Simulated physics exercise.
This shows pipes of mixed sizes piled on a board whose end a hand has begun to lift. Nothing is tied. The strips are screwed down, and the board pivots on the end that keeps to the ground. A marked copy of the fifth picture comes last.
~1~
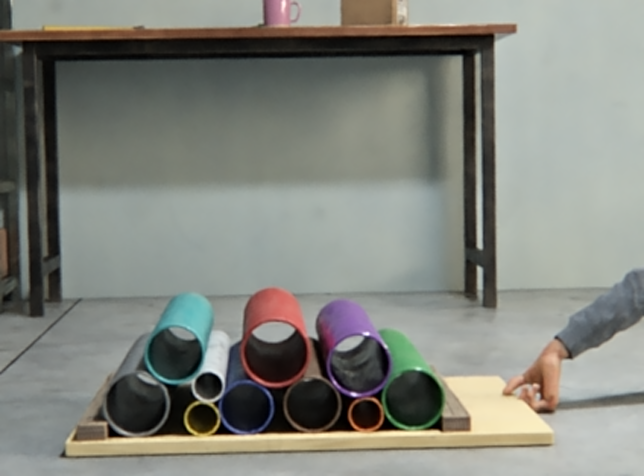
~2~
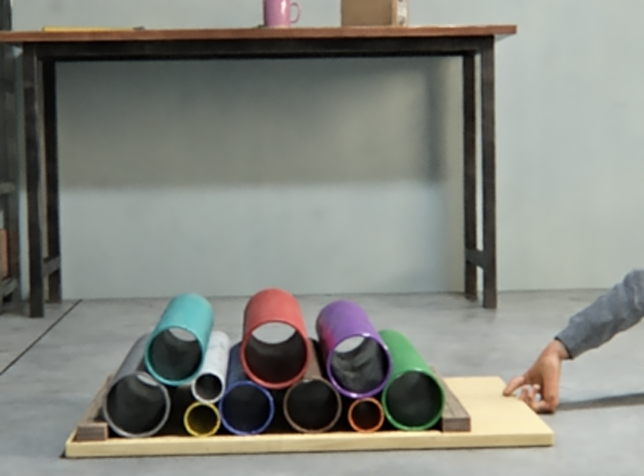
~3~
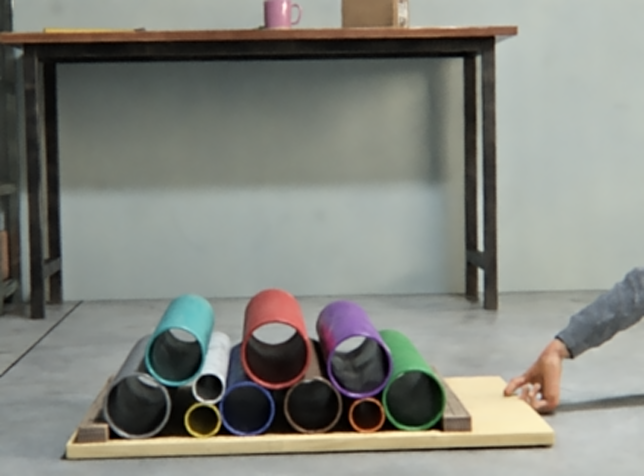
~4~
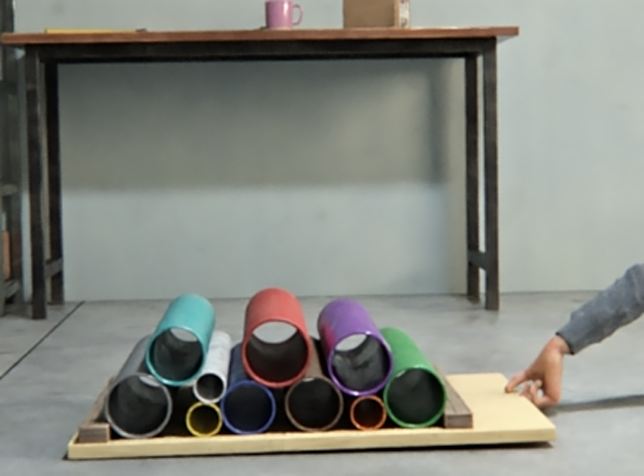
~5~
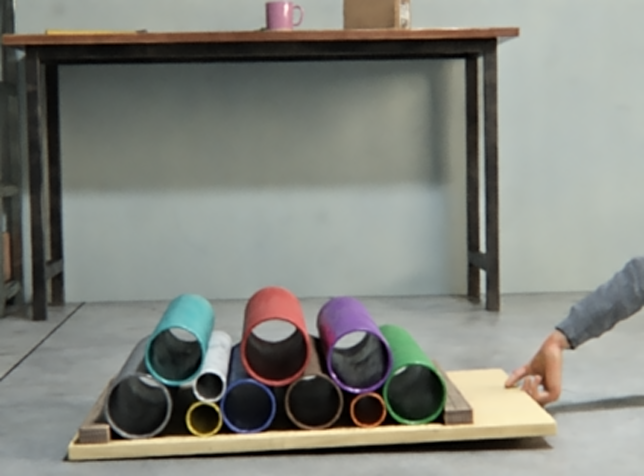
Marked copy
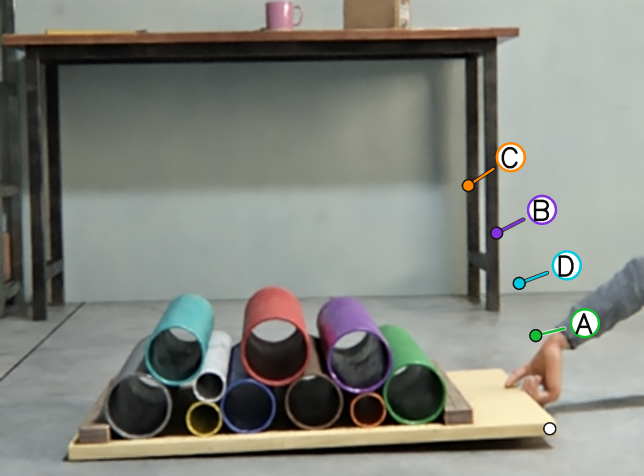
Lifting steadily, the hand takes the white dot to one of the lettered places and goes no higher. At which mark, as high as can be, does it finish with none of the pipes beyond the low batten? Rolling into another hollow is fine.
The last mark within the limit is D.
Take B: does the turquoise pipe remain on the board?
No, with B.
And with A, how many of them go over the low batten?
At A the number is none.
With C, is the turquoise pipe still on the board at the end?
No, with C.
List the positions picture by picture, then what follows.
The first picture shows brown pipe (312, 405); green pipe (414, 400).
The second picture shows green pipe (414, 400); purple pipe (359, 366).
The third picture shows board (306, 406); green pipe (414, 399).
The fourth picture shows board (308, 404); grey pipe (137, 407).
The fifth picture shows board (308, 402); grey pipe (137, 407).
On the marked copy, A at (536, 336); B at (497, 233); C at (468, 185); D at (519, 283); the white dot at (550, 429).
Following D. Soon after the start, board at 14°.
Later, board at 20°.
In the end, board at 20°, none over the low batten.
As for the rest, A none over the low batten; B two over the low batten (red, turquoise); C two over the low batten (red, turquoise).
